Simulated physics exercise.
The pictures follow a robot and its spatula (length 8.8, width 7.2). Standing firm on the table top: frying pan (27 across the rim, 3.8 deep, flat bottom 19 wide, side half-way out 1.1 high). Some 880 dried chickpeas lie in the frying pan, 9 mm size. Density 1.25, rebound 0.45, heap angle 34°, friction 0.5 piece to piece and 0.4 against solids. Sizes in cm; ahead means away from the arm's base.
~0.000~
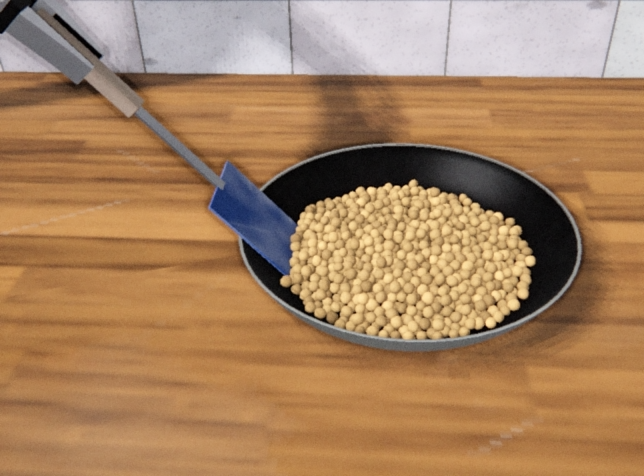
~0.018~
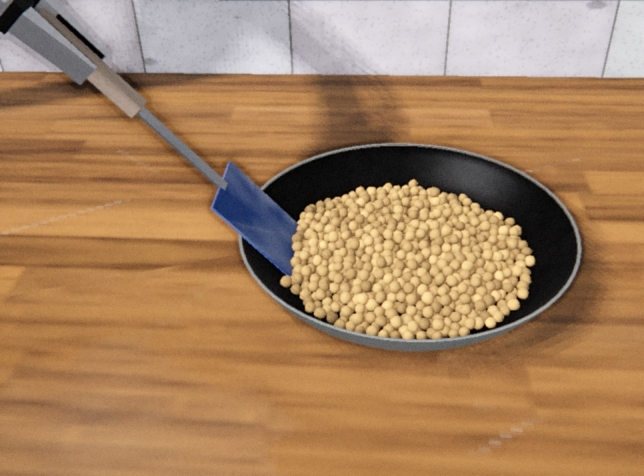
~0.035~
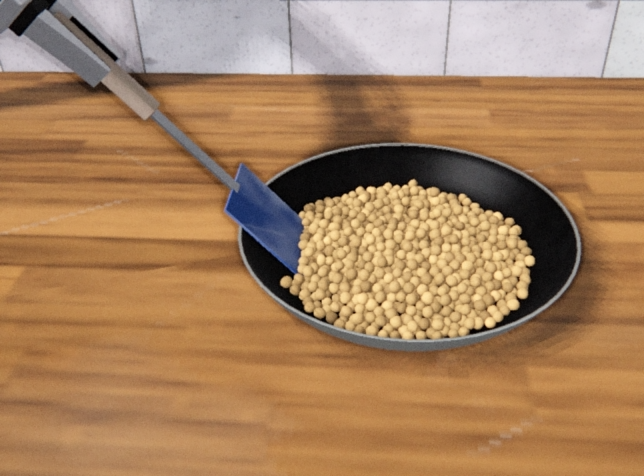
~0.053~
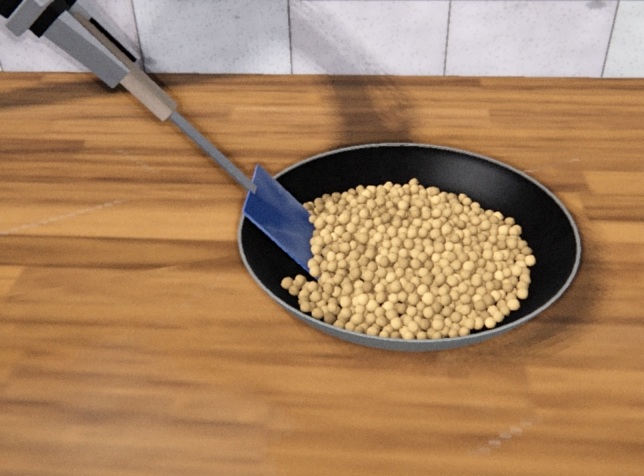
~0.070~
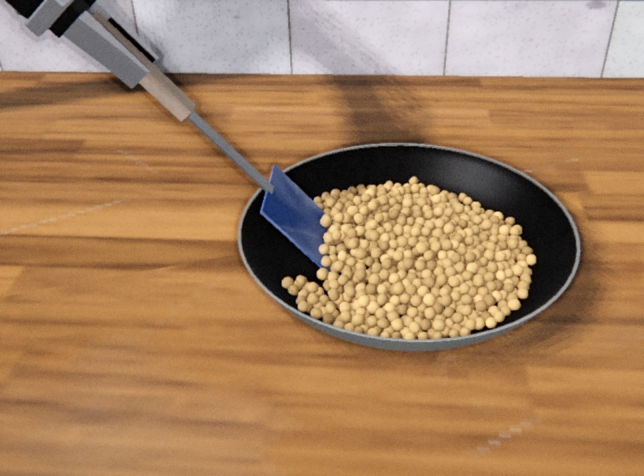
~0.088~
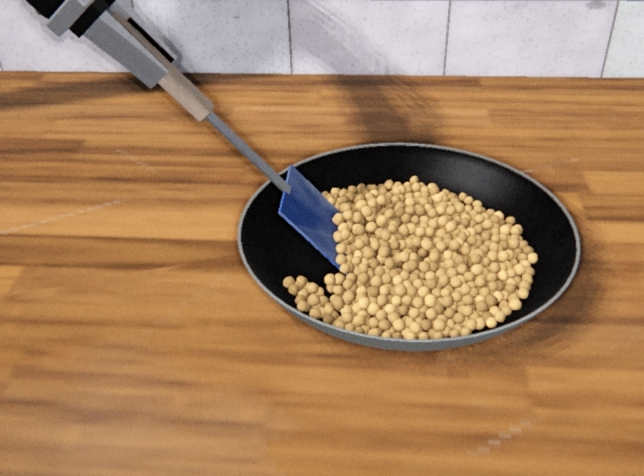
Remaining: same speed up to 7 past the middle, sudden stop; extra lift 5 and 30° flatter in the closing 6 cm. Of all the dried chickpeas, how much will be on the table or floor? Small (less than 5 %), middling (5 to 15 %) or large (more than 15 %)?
A middling share, 5 to 15 %, ends on the table or floor.
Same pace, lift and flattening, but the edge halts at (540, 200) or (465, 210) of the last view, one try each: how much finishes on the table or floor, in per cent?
About 15 and 5 per cent.
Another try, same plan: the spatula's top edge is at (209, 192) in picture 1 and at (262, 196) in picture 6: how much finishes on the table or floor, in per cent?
About 5 per cent.
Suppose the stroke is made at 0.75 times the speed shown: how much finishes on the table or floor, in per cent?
Some 5 per cent.
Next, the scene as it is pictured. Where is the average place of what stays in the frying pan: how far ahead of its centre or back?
Some 3.5 cm ahead.
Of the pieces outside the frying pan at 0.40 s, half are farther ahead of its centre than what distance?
About 22 cm.
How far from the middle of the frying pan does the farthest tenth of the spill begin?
About 50 cm.
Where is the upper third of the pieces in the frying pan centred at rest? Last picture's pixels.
Around (506, 250).
After 0.13 s, sloping 49°, highest piece 6 above the table; 877 in the frying pan.
After 0.18 s, sloping 36°, highest piece 6 above the table; 877 in the frying pan.
After 0.40 s, sloping 19°, highest piece 5 above the table; 805 in the frying pan, 71 on the table or floor, 1 on the blade or in flight.
After 1.45 s, sloping 19°, highest piece 4 above the table; 804 in the frying pan, 73 on the table or floor.
In the end, 804 in the frying pan, 73 on the table or floor. That is 8 % on the table or floor.
